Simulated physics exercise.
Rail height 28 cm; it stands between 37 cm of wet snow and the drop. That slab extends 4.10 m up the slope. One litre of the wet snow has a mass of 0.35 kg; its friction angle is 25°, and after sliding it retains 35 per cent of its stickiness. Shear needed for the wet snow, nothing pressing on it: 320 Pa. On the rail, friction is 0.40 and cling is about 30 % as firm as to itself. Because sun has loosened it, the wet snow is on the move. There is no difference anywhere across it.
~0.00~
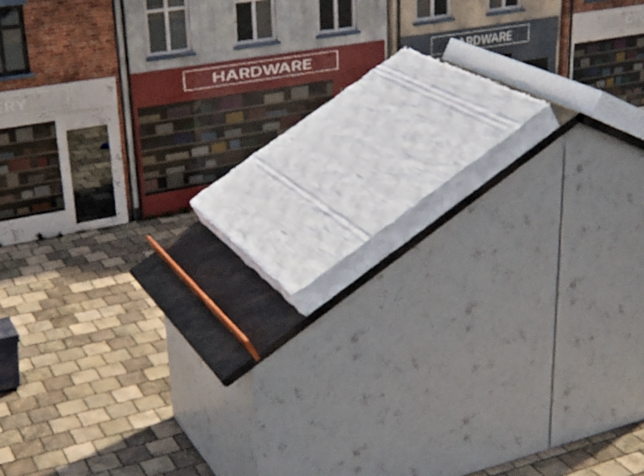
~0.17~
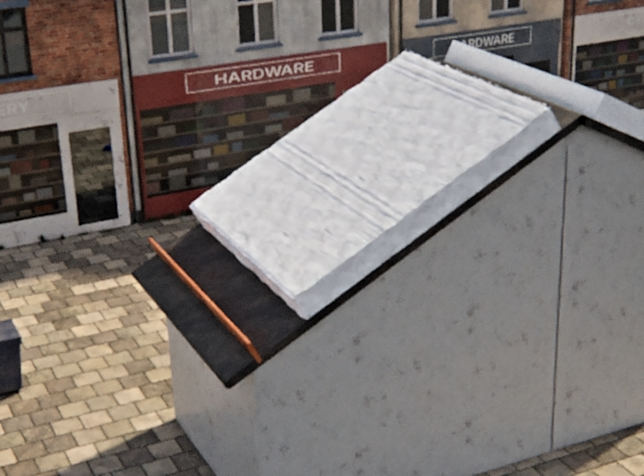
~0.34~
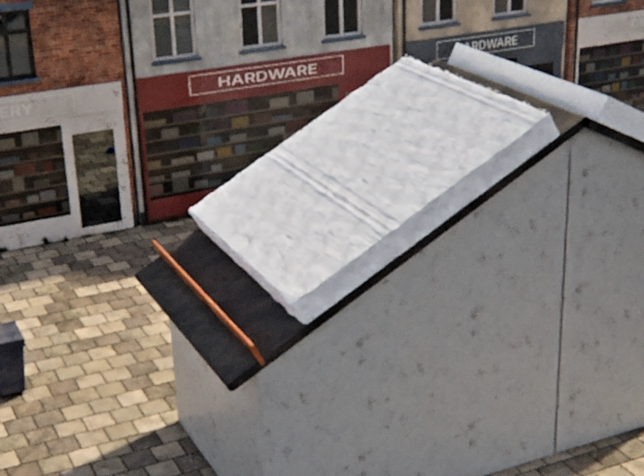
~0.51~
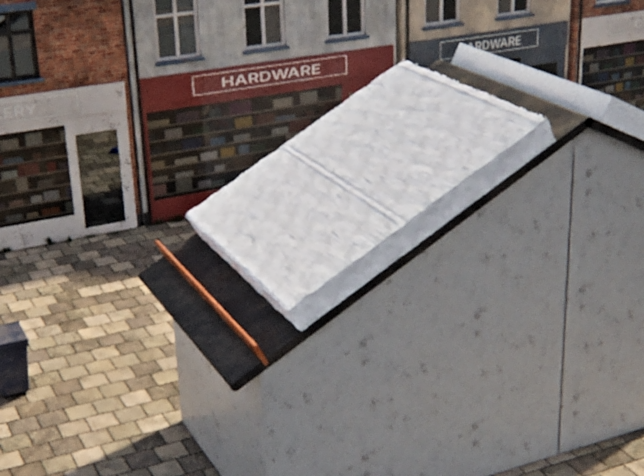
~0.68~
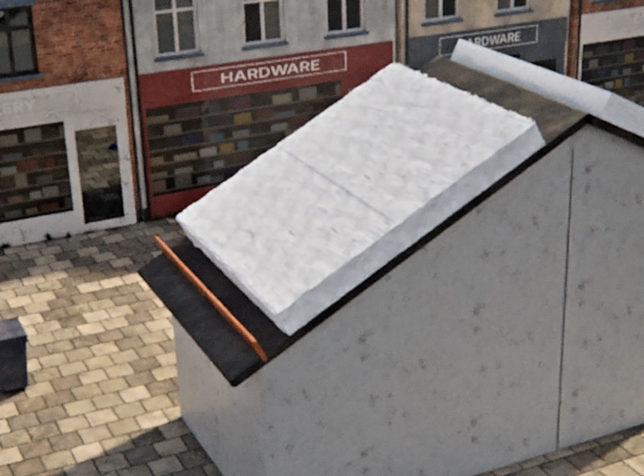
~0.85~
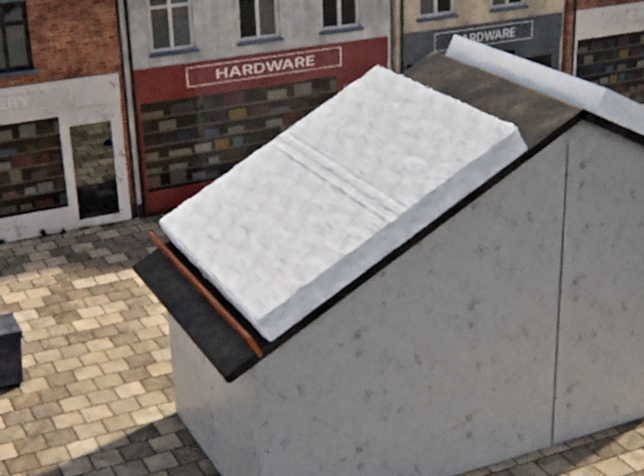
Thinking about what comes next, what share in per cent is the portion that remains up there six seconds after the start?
It should be roughly 64 %.
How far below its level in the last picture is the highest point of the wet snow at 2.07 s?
I'd put it at close to 0.8 m.
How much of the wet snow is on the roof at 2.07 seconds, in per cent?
Roughly 80 percent.
By 1.41 s, 100 % of the snow is on the roof.
By 2.07 s, 82 % of the snow is on the roof.
By 2.74 s, 71 % of the snow is on the roof.
By 3.40 s, 66 % of the snow is on the roof.
By 6.00 s, at the end, 64 % of the snow is on the roof.
